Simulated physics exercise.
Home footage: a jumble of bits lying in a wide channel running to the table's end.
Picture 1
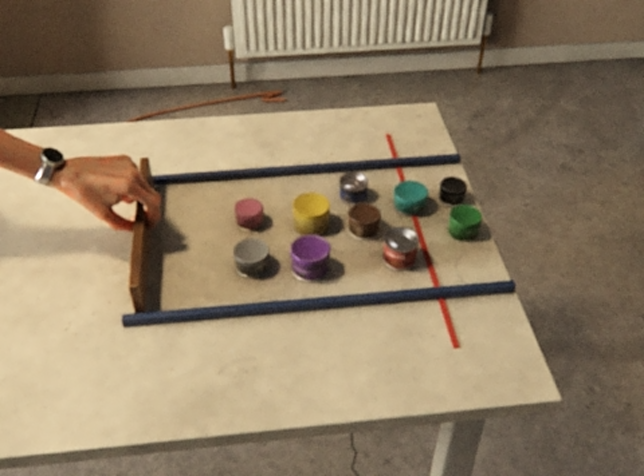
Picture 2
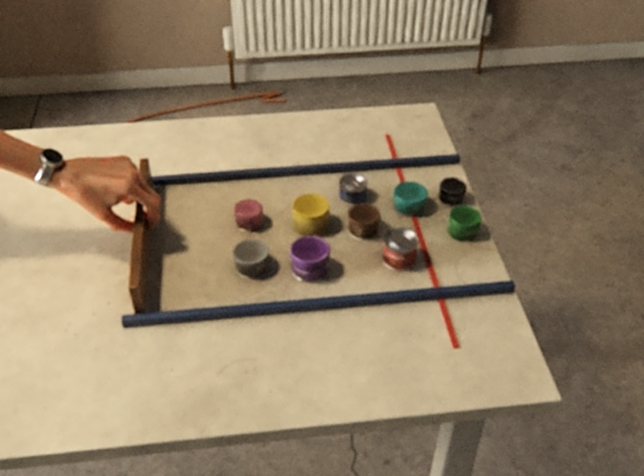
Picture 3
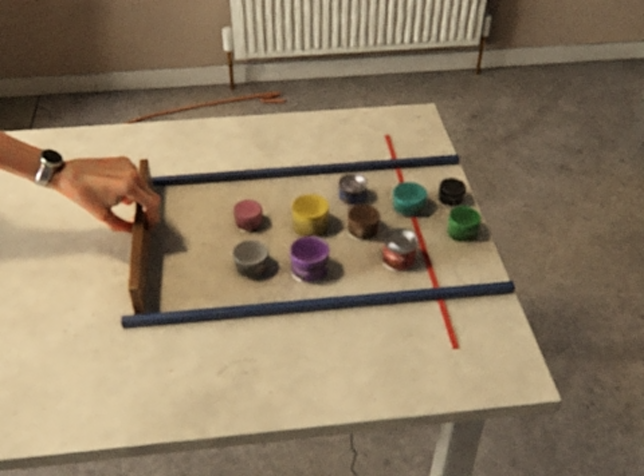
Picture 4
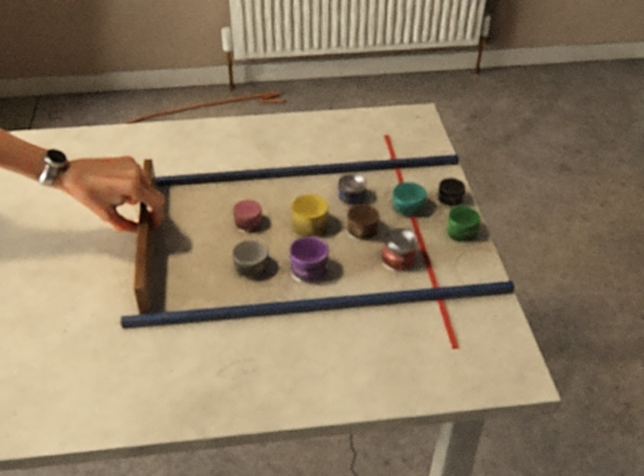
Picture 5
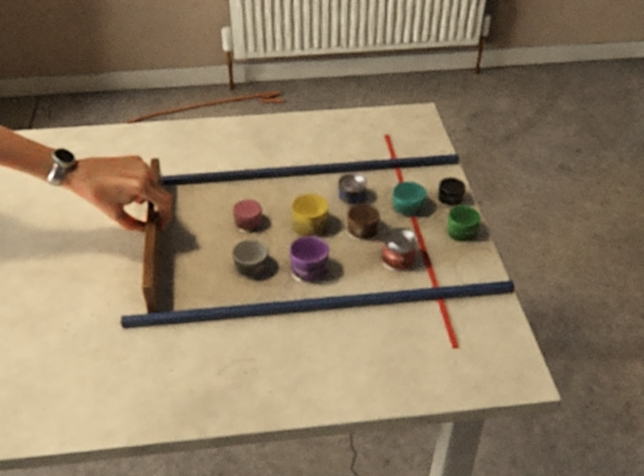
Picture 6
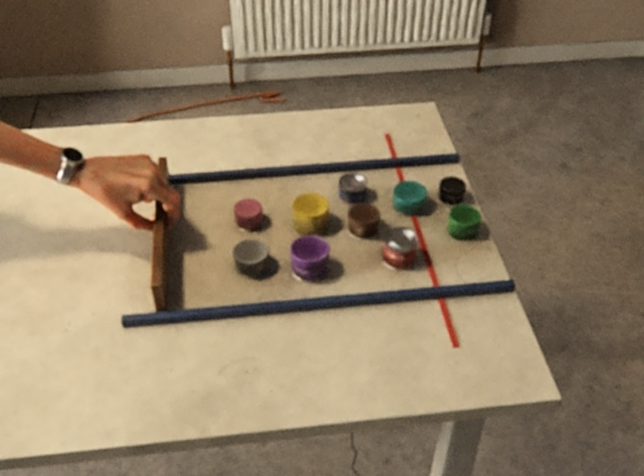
A hand slid a wooden board slightly to the right between two dark blue rails, while the colourful little tubs and tins spread out ahead of it, some beyond a red line, stayed still.
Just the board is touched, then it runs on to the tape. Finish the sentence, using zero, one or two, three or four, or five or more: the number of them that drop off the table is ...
The number that drop off the table is one or two.
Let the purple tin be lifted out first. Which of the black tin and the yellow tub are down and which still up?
Well, the black tin goes off the edge while the yellow tub is still there.
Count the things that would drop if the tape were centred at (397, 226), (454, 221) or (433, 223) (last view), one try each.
0, 5, 2.
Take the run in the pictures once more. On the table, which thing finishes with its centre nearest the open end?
It's the green tub that is foremost.
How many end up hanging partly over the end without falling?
The figure is 1.
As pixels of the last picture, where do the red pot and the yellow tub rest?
Going in order, first (479, 250) and next (435, 214).
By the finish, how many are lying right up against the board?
That makes 5.
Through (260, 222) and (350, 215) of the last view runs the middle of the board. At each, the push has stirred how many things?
Note: First position 3; second position 7.
A little later, none off yet; black tin at rest near (452, 192); green tub at rest near (464, 223); turquoise tin at rest near (410, 198).
Next, none off yet; black tin at rest near (452, 192); green tub at rest near (464, 223); turquoise tin shifted a little near (419, 195).
When it is over, the number that fall off is one or two; down, black tin.
